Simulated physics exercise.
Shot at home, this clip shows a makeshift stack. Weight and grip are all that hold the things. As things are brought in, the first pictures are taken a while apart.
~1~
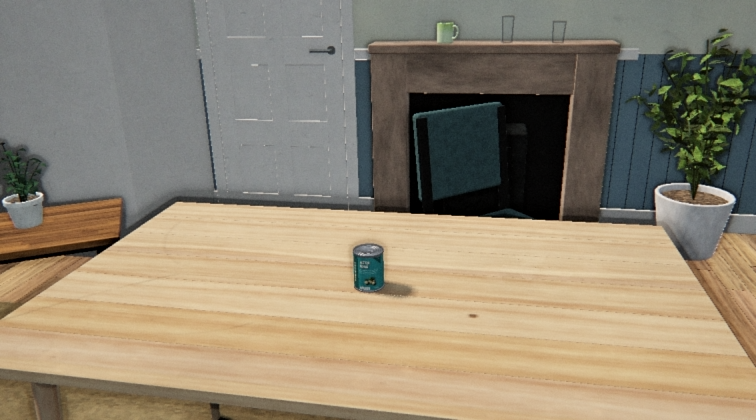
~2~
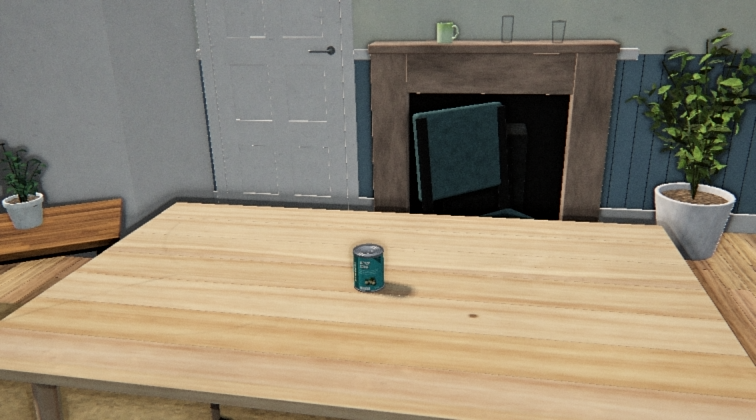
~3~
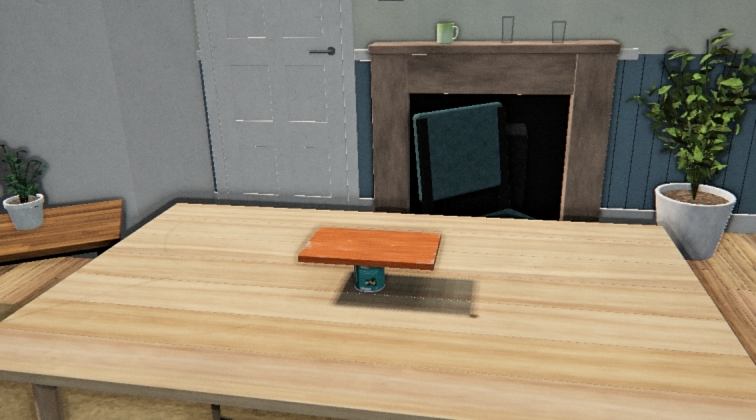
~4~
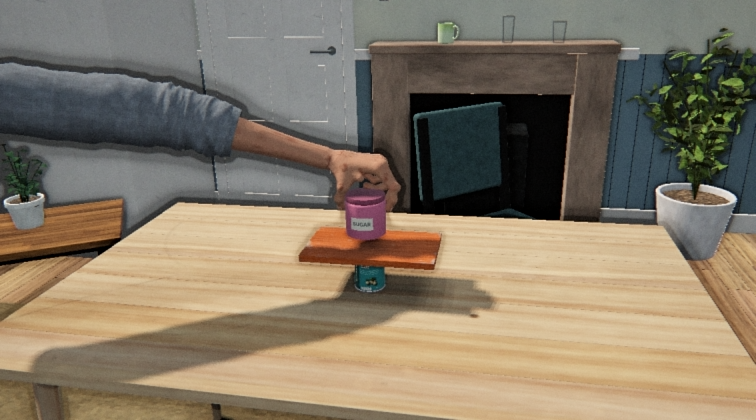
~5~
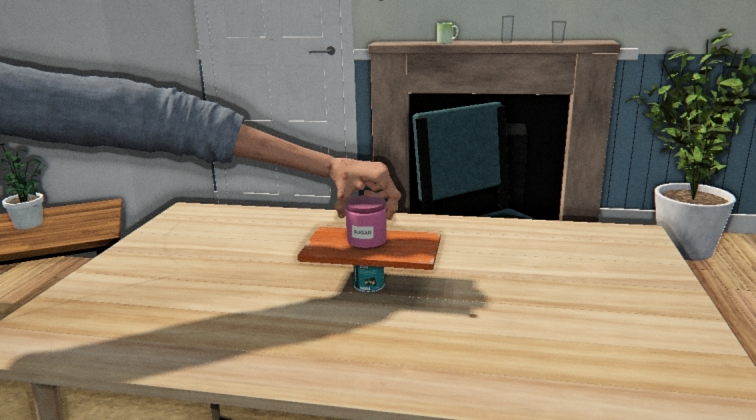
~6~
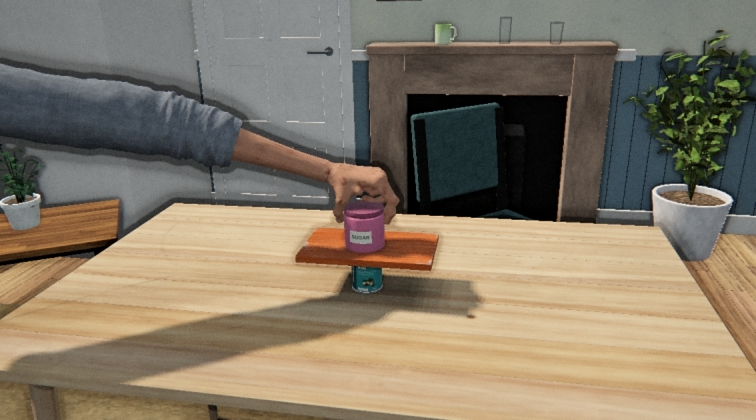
An orange board appears on a teal can, and a hand lowers a pink jar onto it.
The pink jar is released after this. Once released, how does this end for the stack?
The stack stays put.
Then, 0.40 s after the last picture, nothing has stirred.
Then, 0.90 s after the last picture, pink jar resting near (364, 226).
At rest, all 3 in place. Seen from the same camera at the end, pink jar near (364, 226). The stack keeps its balance.
